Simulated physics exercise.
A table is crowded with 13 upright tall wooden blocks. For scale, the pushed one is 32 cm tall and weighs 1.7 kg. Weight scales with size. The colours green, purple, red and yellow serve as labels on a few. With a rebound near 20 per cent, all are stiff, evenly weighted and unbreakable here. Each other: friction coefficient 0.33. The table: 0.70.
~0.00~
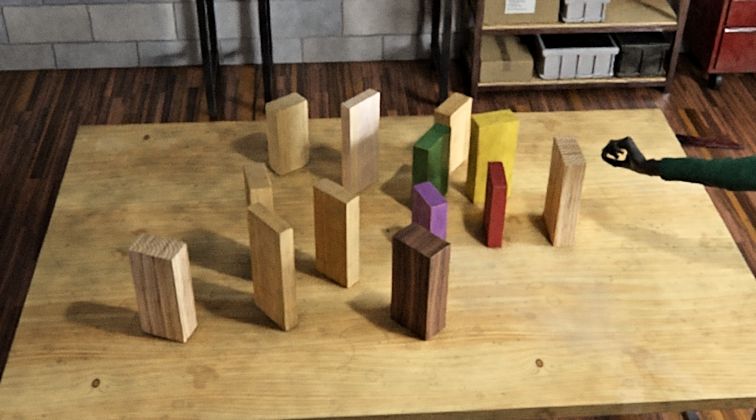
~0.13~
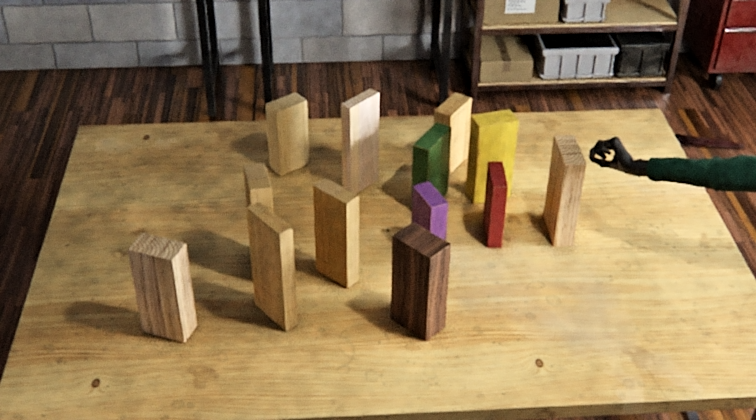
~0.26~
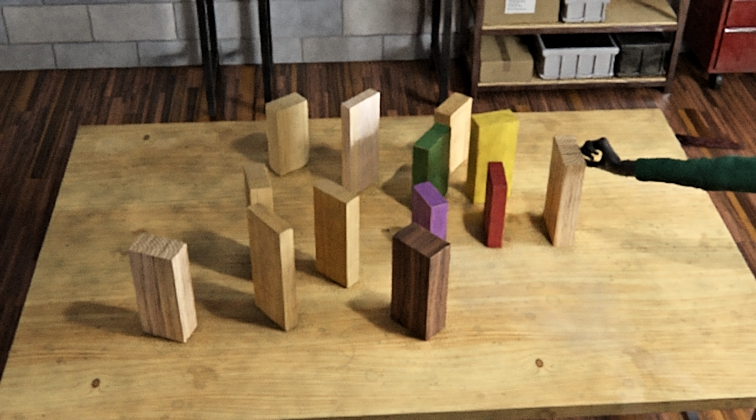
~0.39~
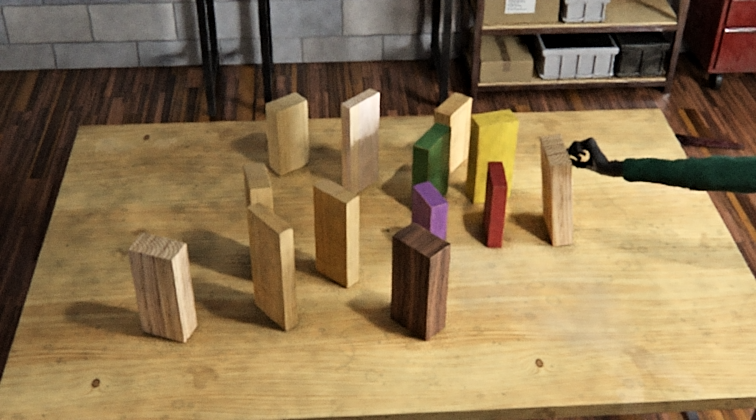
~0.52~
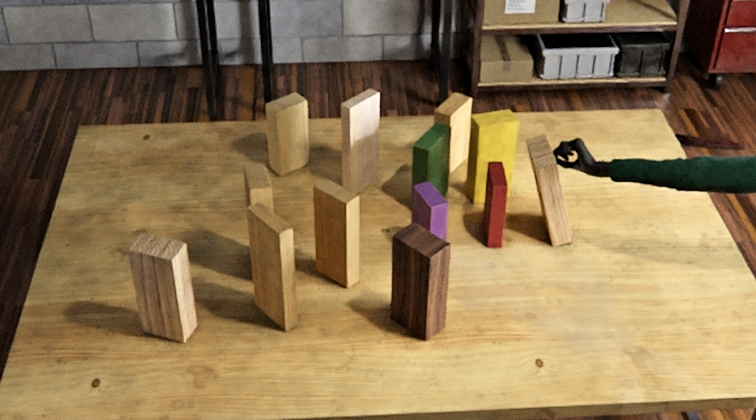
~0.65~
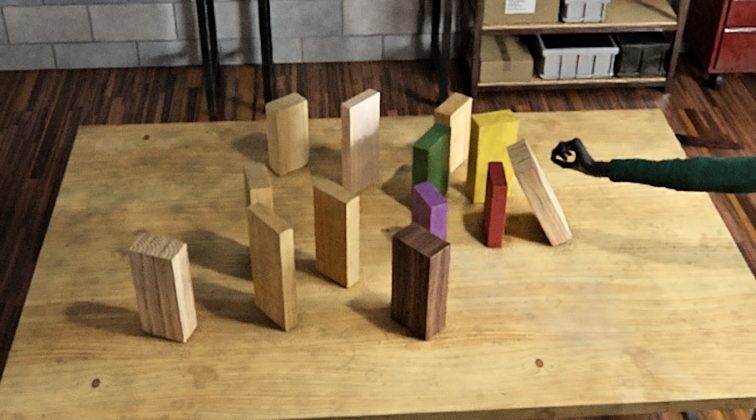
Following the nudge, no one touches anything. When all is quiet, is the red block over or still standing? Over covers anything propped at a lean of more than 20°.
Over.
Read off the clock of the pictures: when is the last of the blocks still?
Roughly 2.5 seconds.
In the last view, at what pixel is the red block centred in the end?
Look near (449, 230) in the last frame.
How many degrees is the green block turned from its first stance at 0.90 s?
Around 0° from its start.
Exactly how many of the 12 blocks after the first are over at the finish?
All told, it comes to 5.
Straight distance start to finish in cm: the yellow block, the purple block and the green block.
Displacements: Yellow = 0, purple = 20, green = 0 (cm).
After 0.90 s, 1 of the 12 other blocks over; red block 49° from how it stood.
After 1.44 s, 3 of the 12 other blocks over; red block lying flat; purple block lying flat.
After 2.04 s, 5 of the 12 other blocks over; red block lying flat; purple block lying flat.
In the end (2.8 s), 5 of the 12 other blocks over; red block lying flat; purple block lying flat; yellow block unmoved. Seven left standing. From the last view, middles, red block near (448, 230), purple block near (384, 264).
